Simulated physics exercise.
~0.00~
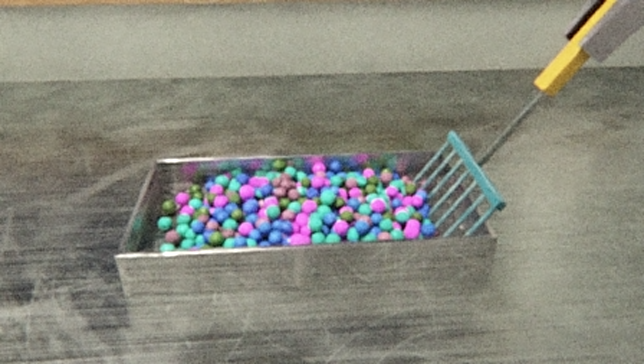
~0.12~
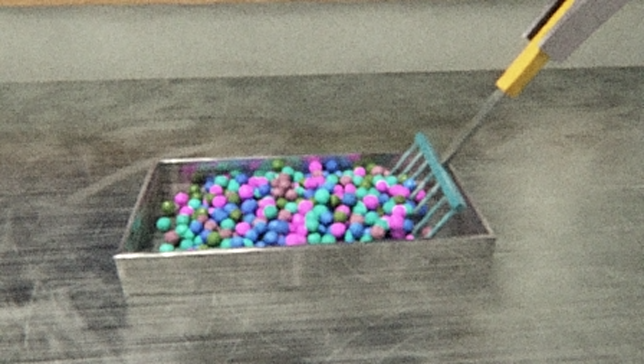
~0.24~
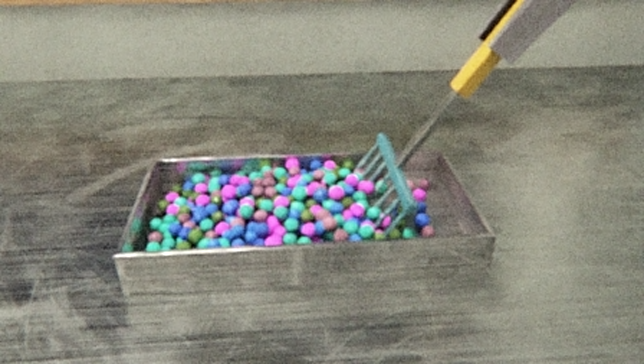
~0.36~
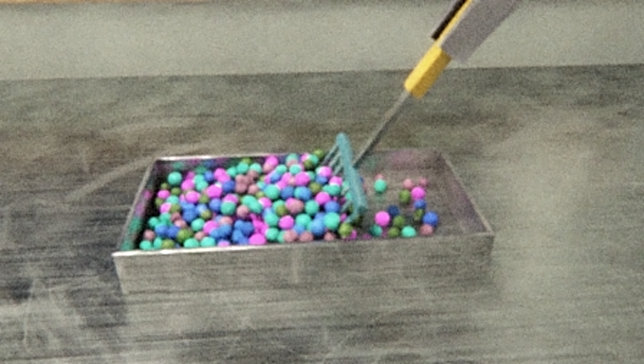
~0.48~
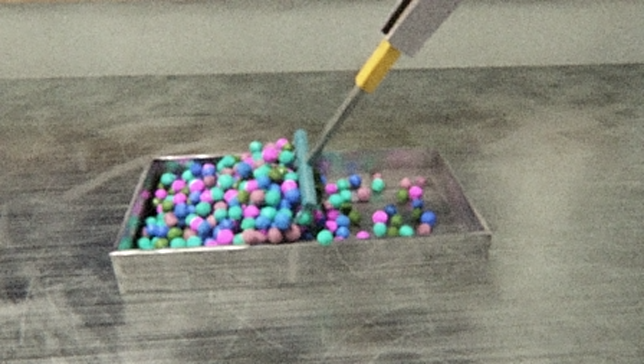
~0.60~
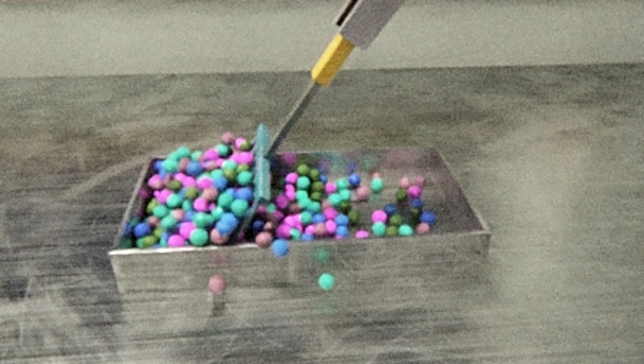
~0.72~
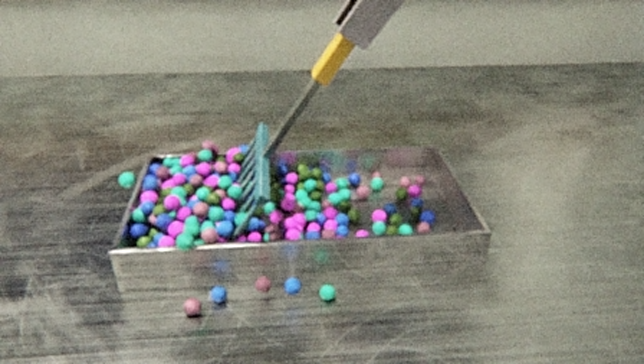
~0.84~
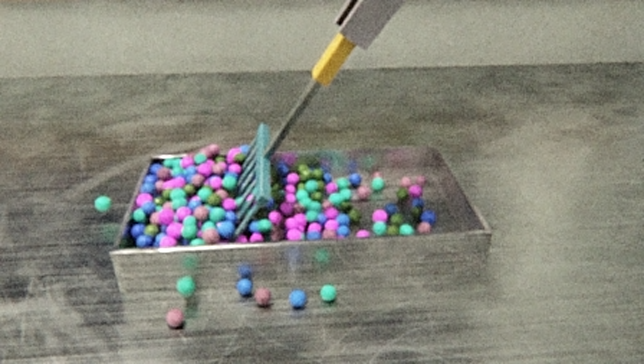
Teal fork held by a robot arm raking colourful round sweets leftward into a heap in a metal trough, several spilling onto the table.
